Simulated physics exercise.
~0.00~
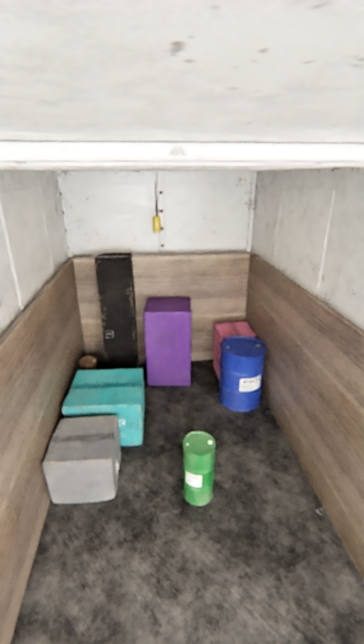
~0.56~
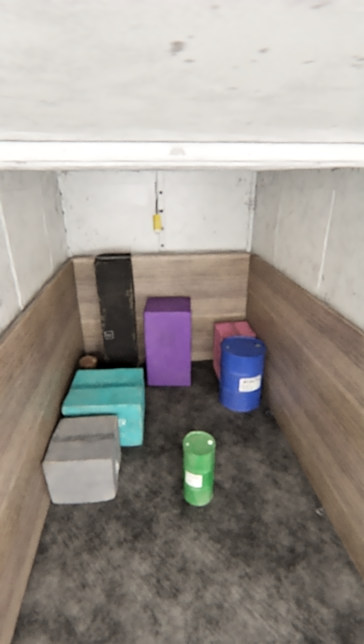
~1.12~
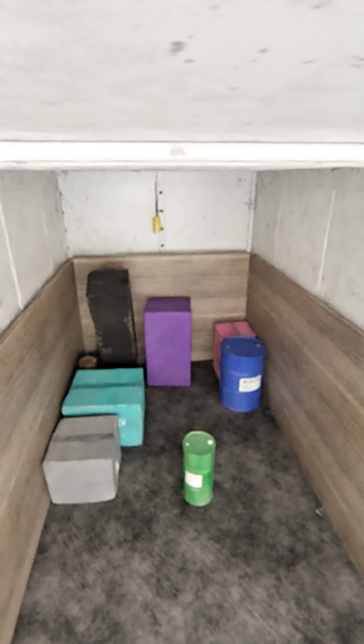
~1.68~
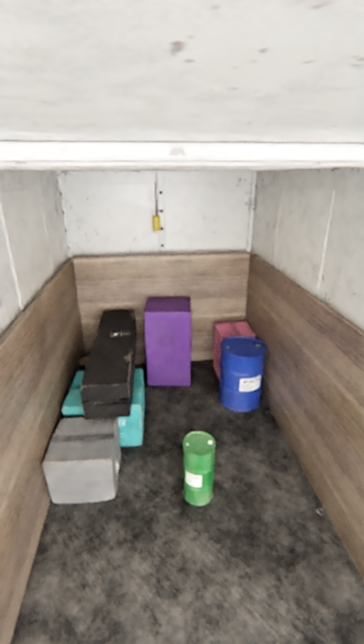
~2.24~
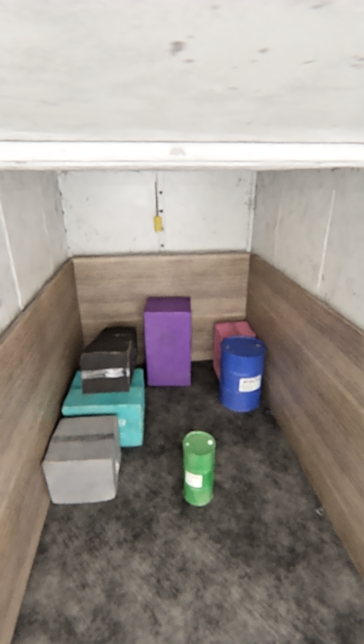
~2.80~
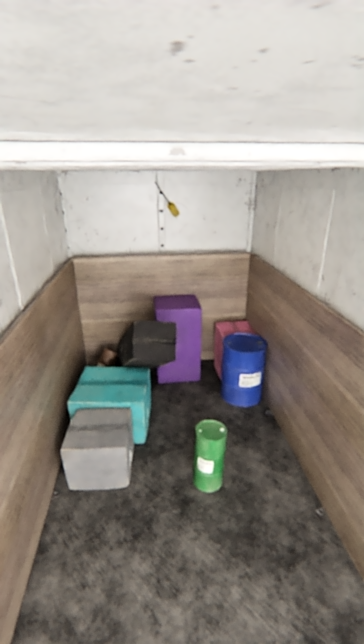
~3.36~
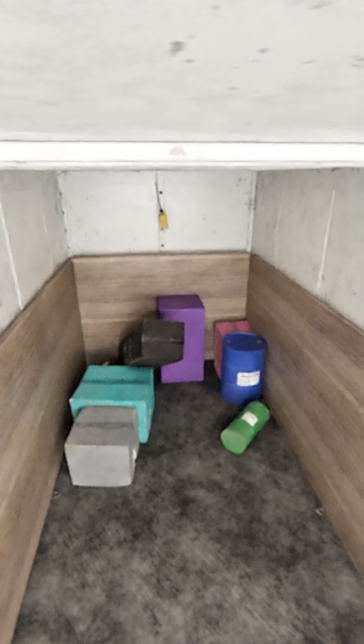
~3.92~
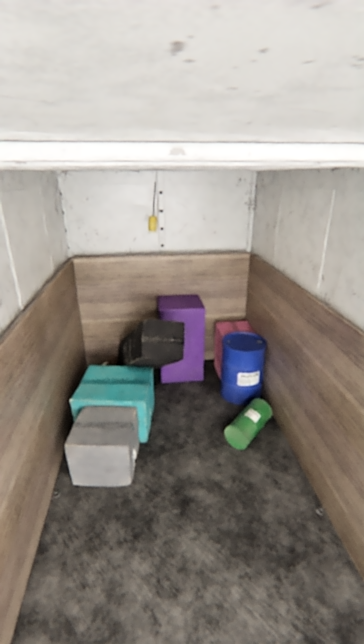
The tall black box at the back toppled forward onto the turquoise box, then slid right against the purple one as the boxes on the left shifted, and the green canister tipped over and came to lie near the blue drum.
